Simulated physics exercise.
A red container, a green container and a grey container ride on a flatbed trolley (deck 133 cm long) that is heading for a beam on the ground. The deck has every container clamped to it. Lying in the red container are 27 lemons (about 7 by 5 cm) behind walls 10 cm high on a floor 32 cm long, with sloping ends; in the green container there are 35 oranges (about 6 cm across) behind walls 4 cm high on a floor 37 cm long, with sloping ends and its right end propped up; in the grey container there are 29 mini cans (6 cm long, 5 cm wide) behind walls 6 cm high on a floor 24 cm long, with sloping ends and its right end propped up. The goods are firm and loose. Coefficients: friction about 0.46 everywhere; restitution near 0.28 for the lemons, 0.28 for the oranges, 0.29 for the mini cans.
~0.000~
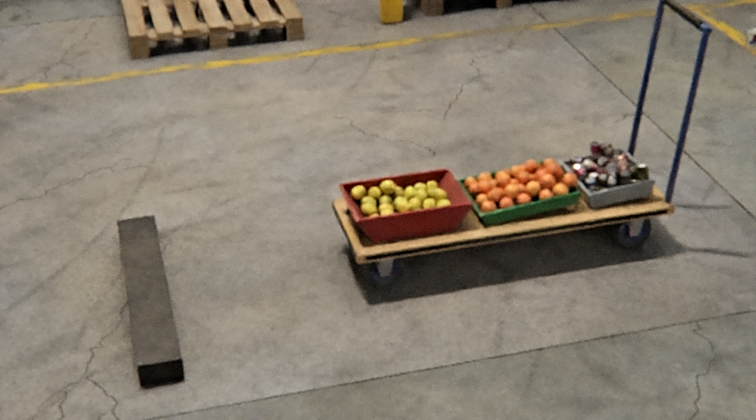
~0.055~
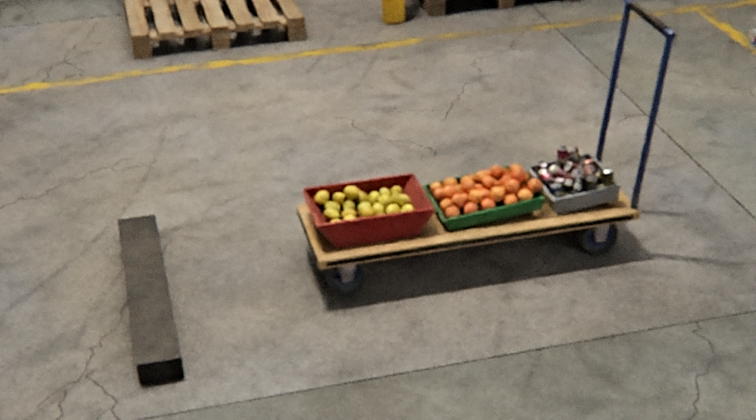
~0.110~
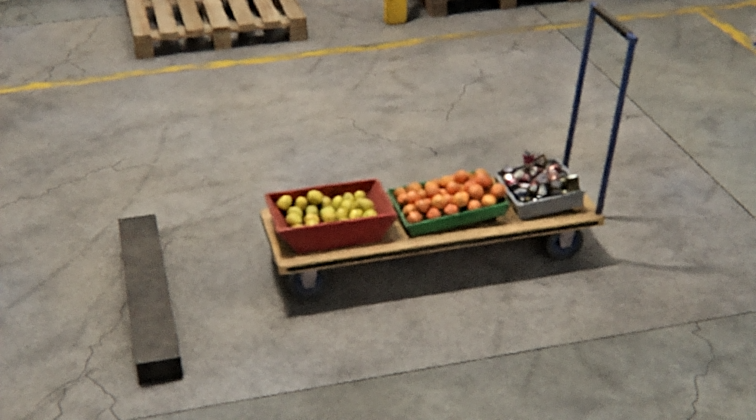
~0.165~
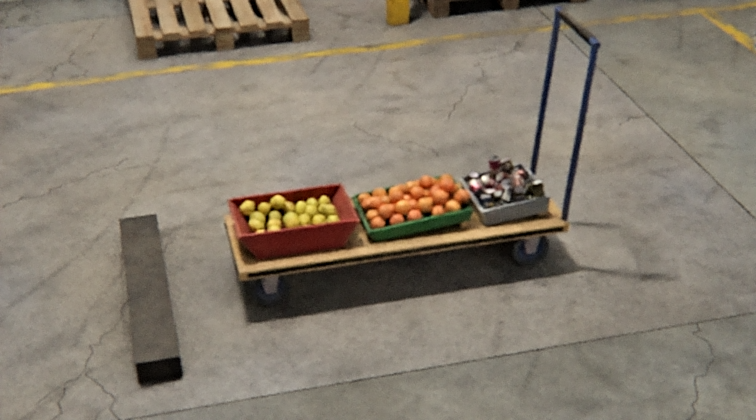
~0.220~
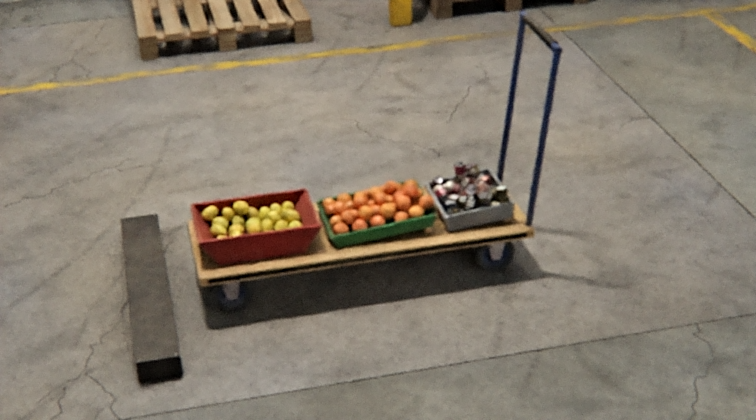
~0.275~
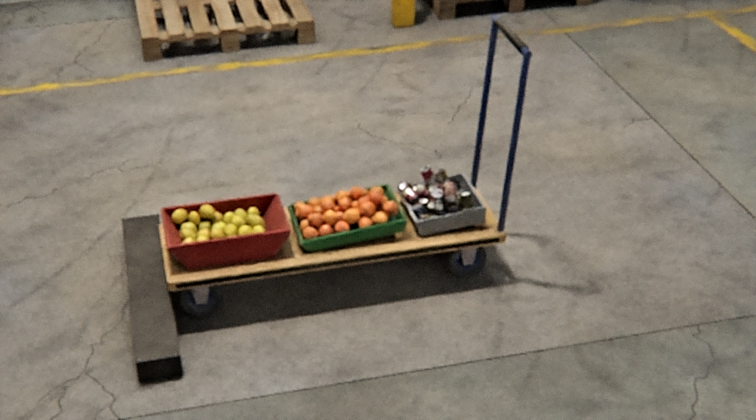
A flatbed trolley carrying lemons, oranges and small cans in three containers rolls left across a concrete floor to a dark beam.
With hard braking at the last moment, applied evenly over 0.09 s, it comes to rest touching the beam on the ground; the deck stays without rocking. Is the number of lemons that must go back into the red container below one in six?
Losses never reach one sixth.
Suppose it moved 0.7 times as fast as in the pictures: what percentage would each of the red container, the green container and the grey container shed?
Then the red container sheds 0 per cent, the green container 20 per cent, and the grey container 20 per cent.
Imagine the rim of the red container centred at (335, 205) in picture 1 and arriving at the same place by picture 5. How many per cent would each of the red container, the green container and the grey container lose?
That would give red container 0 %, green container 10 % and grey container 10 %.
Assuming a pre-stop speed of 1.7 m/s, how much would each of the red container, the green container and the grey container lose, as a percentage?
In that case the red container sheds 0 per cent of its load, the green container 10 per cent, and the grey container 10 per cent.
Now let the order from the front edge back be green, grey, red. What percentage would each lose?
With that order the red container sheds 10 per cent of its load, the green container 50 per cent, and the grey container 30 per cent.
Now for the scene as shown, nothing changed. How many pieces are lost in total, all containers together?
Count of pieces - near 25.
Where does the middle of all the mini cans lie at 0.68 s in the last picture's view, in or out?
Near (414, 209).
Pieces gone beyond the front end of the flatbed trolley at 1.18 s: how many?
I'd estimate close to 3 pieces.
After 0.33 s, the red container has all 27, the green container has all 35 and the grey container is down by 2 of 29.
After 0.45 s, the red container is down by 2 of 27, the green container is down by 5 of 35 and the grey container is down by 9 of 29.
After 0.68 s, the red container is down by 2 of 27, the green container is down by 12 of 35 and the grey container is down by 10 of 29.
Outcome (at 1.18 s), the red container is down by 2 of 27, the green container is down by 13 of 35 and the grey container is down by 11 of 29. Asked share, 2 of 27, 7 per cent.
